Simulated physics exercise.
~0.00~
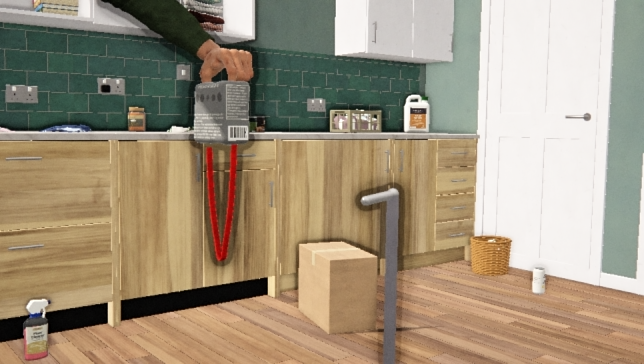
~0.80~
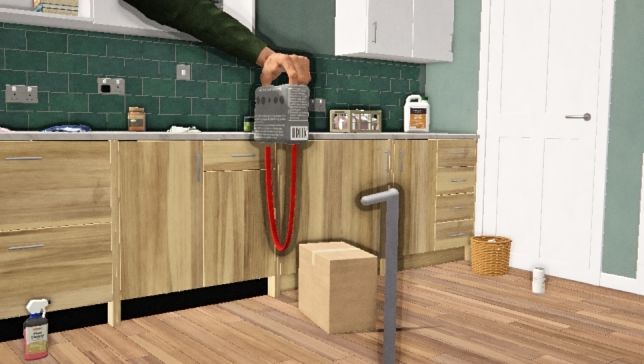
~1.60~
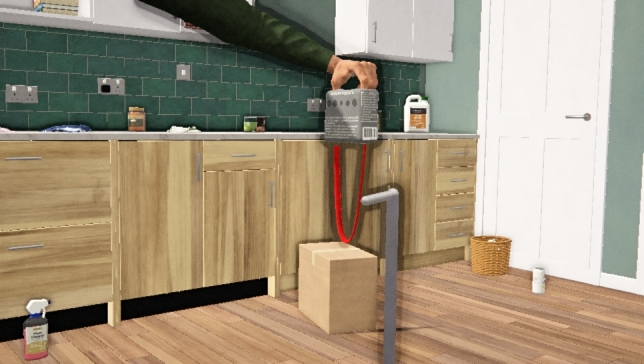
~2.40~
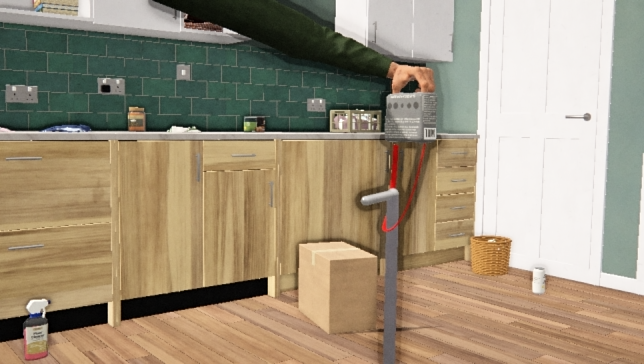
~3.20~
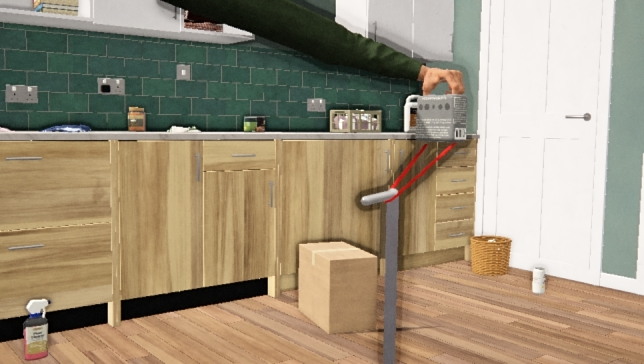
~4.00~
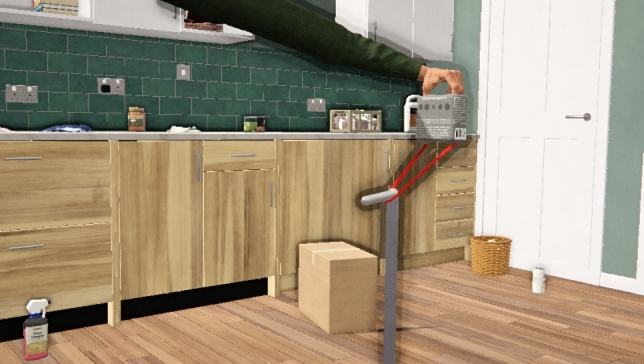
We see a hand carry a grey pouch with a dangling red loop rightward through a kitchen, above a cardboard box and a grey post with a hook. Past the post, the loop catches on the hook and pulls tight, and the hand stops.
